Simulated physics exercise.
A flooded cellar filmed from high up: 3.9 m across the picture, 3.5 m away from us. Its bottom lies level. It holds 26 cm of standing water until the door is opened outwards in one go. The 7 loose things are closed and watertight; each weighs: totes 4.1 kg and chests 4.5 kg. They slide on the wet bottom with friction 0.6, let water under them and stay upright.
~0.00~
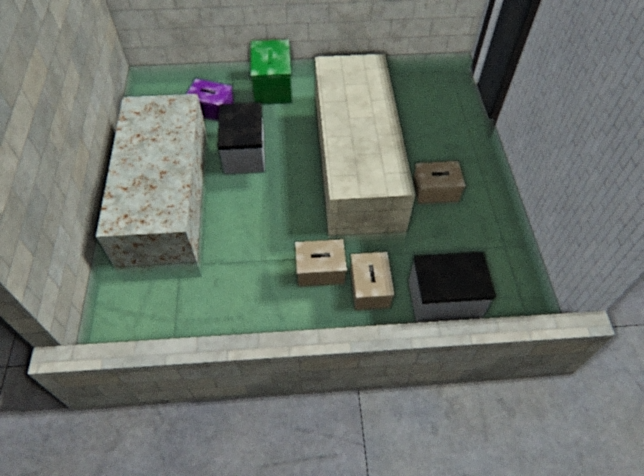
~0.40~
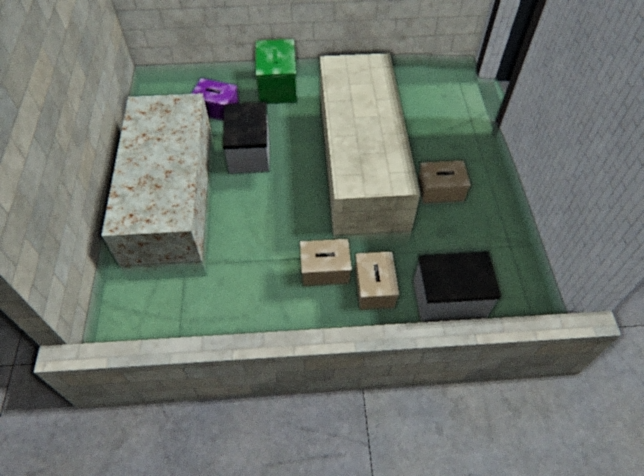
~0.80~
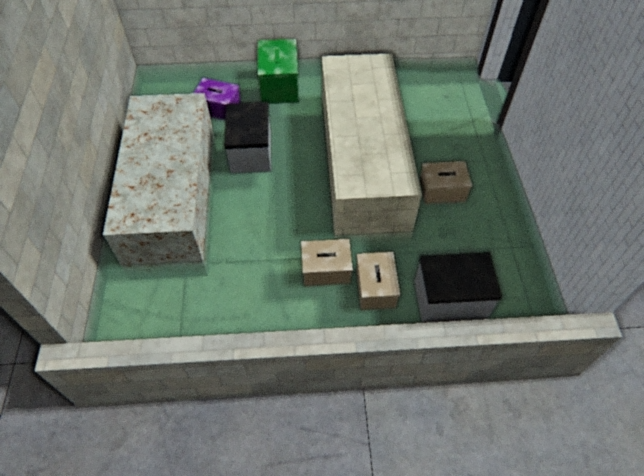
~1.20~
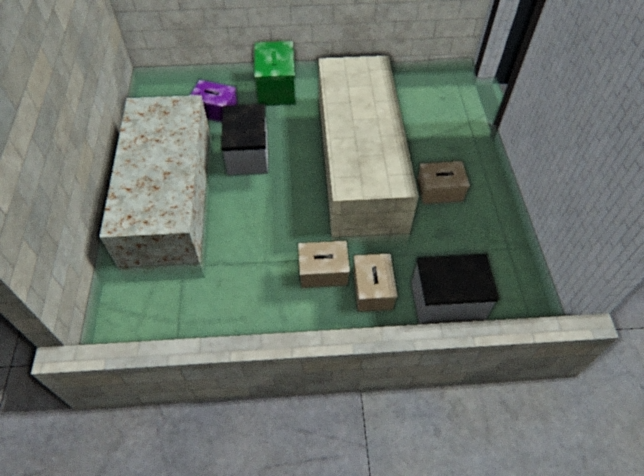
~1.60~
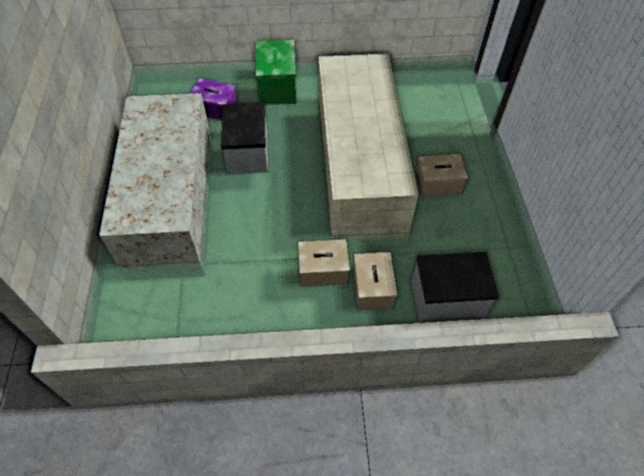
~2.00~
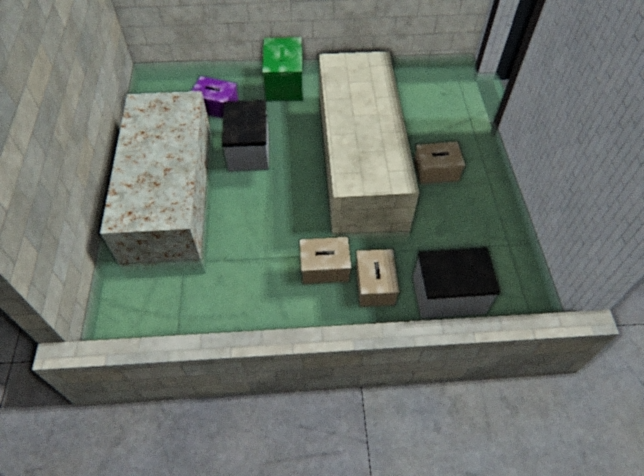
Boxes and blocks sat almost still in a walled pool of green water, until the brown box on the right slid a little toward the back and then the green one shifted slightly right.
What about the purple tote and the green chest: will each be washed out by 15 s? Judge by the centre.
Purple tote stays inside; green chest escapes.
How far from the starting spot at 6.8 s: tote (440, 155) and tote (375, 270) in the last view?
In that order: Gone out, 100 cm.
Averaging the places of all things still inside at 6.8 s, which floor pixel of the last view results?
At about (390, 175).
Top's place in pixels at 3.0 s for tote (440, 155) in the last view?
Around (440, 127).
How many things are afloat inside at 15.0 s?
I count 3.
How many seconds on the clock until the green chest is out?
Near 7.5 s.
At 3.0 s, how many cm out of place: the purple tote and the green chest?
Roughly 10 and 50 cm by then.
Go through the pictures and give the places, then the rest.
In the first frame, the purple tote at (208, 92) floats; the green chest at (270, 57) floats; 26 cm deep round most things; 0 of 7 have shifted.
In the second frame, the purple tote at (213, 91), afloat; the green chest at (275, 56), afloat; about 2900 L in view; 0 of 7 have shifted.
In the third frame, the purple tote at (215, 91) floats; the green chest at (277, 56), afloat; about 2850 L in view; 0 of 7 have shifted.
In the fourth frame, the purple tote at (212, 93) floats; the green chest at (274, 58), afloat; about 2800 L in view; 0 of 7 have shifted.
In the fifth frame, the purple tote at (212, 91) floats; the green chest at (275, 57), afloat; about 2760 L in view; 1 of 7 have shifted.
In the sixth frame, the purple tote at (213, 89) floats; the green chest at (282, 54) floats, 9 cm from its start; about 2710 L in view; 2 of 7 have shifted.
After 3.0 s the purple tote is near (225, 87), 0.1 m from its start, afloat; the green chest is near (315, 44), 0.5 m from its start, afloat; 0 of 7 are out; 7 afloat.
After 6.8 s the purple tote is near (261, 82), 0.5 m from its start, afloat; the green chest is near (475, 54), 2.1 m from its start, afloat; 1 of 7 are out; 6 afloat.
After 11.0 s the purple tote is near (284, 73), 0.8 m from its start, afloat; the green chest has gone out; 2 of 7 are out; 5 afloat.
After 15.0 s the purple tote is near (351, 65), 1.5 m from its start, afloat; the green chest has gone out; 4 of 7 are out; 3 afloat.
